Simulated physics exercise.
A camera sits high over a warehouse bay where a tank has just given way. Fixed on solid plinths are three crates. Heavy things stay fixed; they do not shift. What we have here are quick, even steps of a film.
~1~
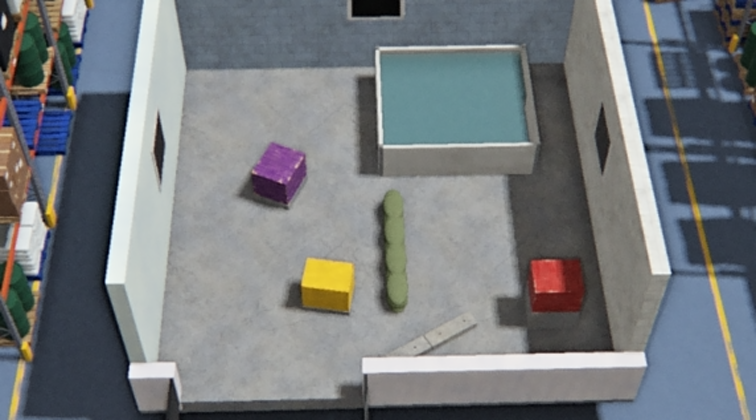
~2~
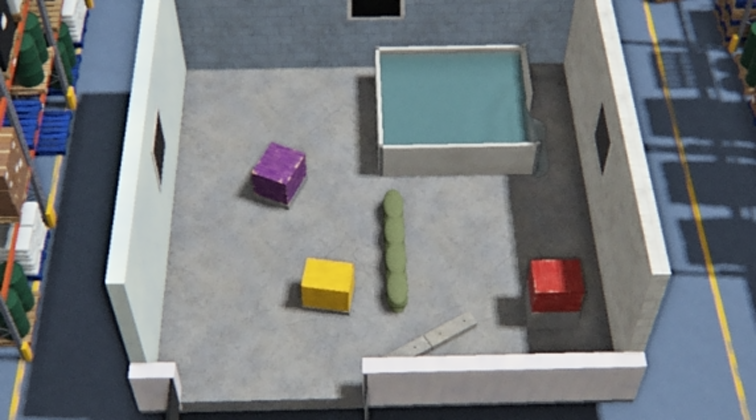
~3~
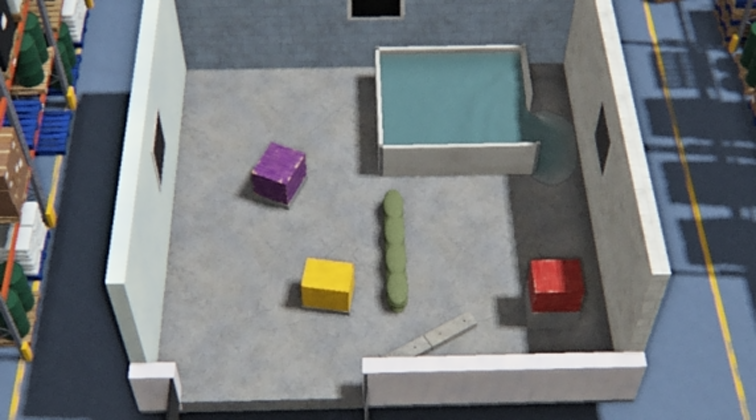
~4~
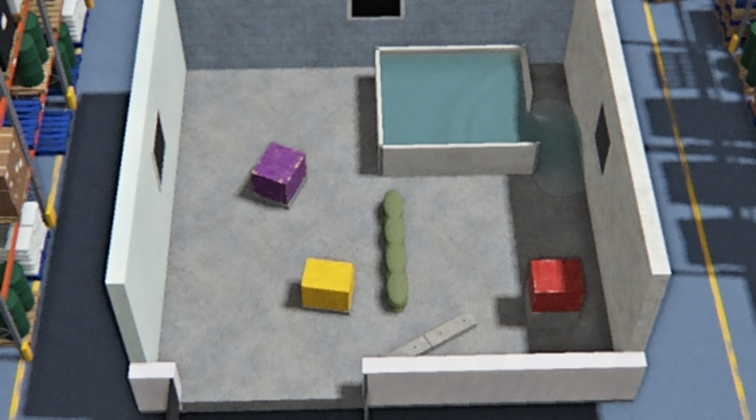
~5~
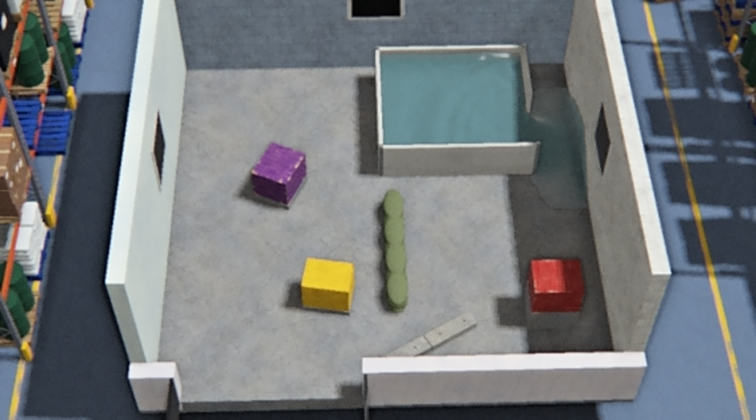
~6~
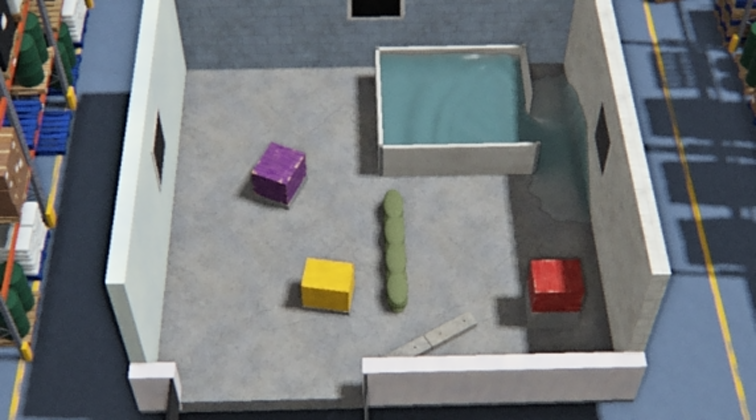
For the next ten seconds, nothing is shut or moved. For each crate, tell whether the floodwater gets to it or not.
As I see it, the yellow crate doesn't get caught by the water, the purple crate doesn't get caught by the water, the red crate doesn't get caught by the water.
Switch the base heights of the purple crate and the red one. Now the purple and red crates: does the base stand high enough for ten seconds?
Purple crate: Stays clear; red crate: Is reached.
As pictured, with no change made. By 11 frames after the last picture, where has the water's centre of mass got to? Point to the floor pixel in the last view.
Near (486, 140) in the last view.
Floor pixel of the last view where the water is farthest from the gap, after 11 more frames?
My guess would be about (613, 377).
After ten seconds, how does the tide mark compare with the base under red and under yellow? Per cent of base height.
Roughly 70 per cent for the first, 80 per cent for the second.
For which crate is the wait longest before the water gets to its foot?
Coming in last, the purple one.
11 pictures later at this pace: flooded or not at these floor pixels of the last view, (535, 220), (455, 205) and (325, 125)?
Status by point, in sequence: Waterlogged; unwetted; unwetted.
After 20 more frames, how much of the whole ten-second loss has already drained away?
Estimate: 0 %.
A moment on, water covers 10 % of the floor; the yellow crate not reached, the purple crate not reached, the red crate water round its plinth.
Next, water covers 20 % of the floor; the yellow crate not reached, the purple crate not reached, the red crate water round its plinth.
Then, water covers 40 % of the floor; the yellow crate water round its plinth, the purple crate not reached, the red crate water round its plinth.
Later, water covers 70 % of the floor; the yellow crate water round its plinth, the purple crate water round its plinth, the red crate water round its plinth.
In the end, water covers 90 % of the floor; the yellow crate stayed above the water, the purple crate stayed above the water, the red crate stayed above the water.
